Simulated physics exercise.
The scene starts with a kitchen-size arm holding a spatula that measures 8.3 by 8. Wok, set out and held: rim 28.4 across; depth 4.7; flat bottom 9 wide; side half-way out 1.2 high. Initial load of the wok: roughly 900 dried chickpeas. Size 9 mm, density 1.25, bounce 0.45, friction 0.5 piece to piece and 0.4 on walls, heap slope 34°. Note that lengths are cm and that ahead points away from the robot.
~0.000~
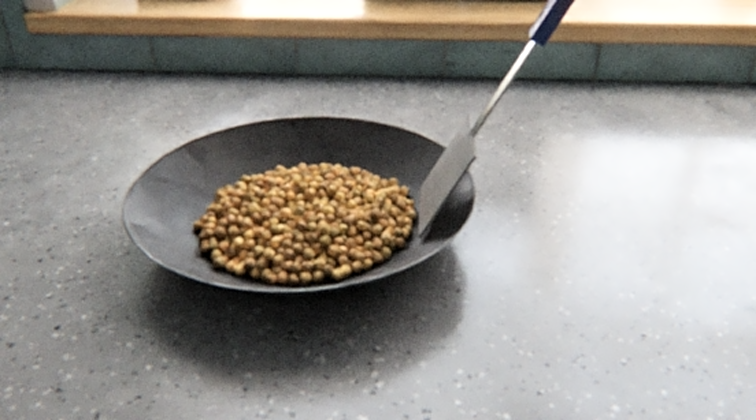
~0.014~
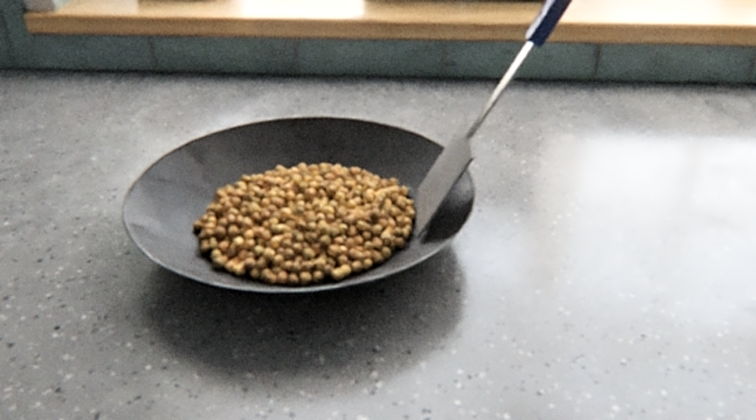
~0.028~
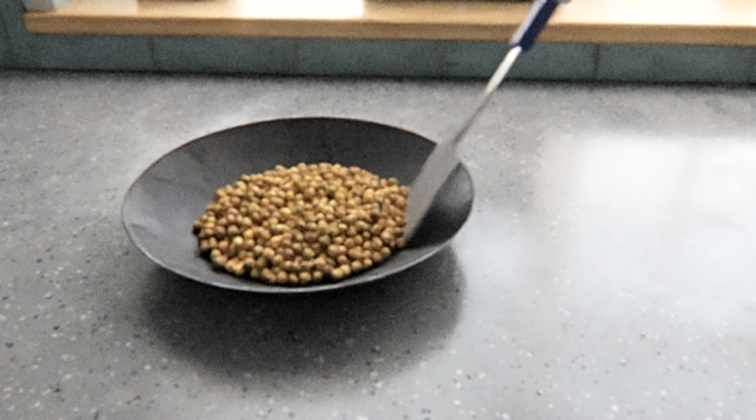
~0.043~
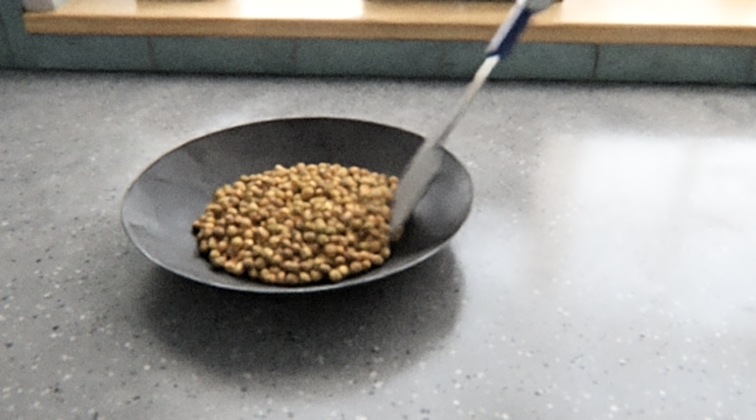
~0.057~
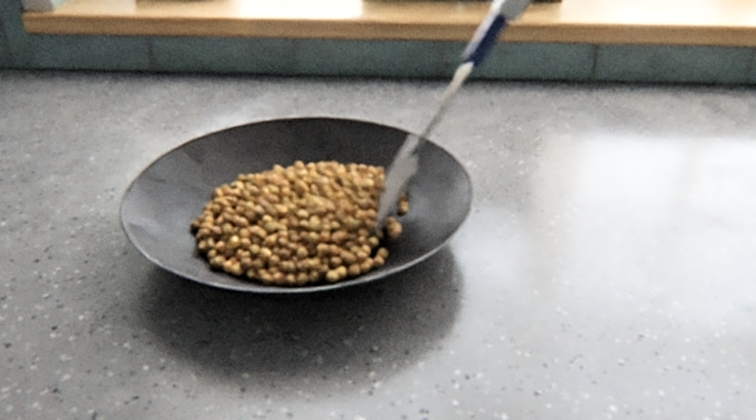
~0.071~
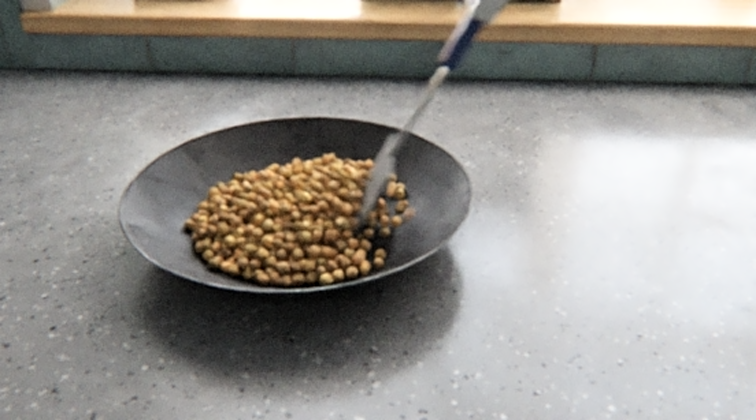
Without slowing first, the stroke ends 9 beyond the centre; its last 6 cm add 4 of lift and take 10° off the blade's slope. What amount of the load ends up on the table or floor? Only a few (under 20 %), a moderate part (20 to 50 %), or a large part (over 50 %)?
A moderate part.
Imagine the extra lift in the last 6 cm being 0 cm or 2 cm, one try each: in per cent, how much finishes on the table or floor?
35 and 35 %.
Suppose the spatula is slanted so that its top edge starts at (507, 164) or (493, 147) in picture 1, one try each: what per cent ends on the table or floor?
Roughly 30% and 30%.
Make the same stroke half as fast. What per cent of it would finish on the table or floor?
About 10 in a hundred.
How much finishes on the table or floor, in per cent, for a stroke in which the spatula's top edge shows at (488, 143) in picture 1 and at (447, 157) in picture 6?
Near 10 in a hundred.
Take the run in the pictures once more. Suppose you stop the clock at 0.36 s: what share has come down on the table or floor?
It is near 20 percent.
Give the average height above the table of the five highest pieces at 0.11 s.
They are some 7 cm up.
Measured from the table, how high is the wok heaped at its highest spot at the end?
About 4.5 centimetres.
By 0.11 s, sloping 62°, highest piece 10 above the table; 899 in the wok, 1 on the blade or in flight.
By 0.14 s, sloping 59°, highest piece 17 above the table; 897 in the wok, 3 on the blade or in flight.
By 0.36 s, sloping 52°, highest piece 35 above the table; 607 in the wok, 186 on the table or floor, 107 on the blade or in flight.
By 1.41 s, sloping 52°, highest piece 4 above the table; 607 in the wok, 293 on the table or floor.
Final count, 607 in the wok, 293 on the table or floor. That is 33 % on the table or floor.
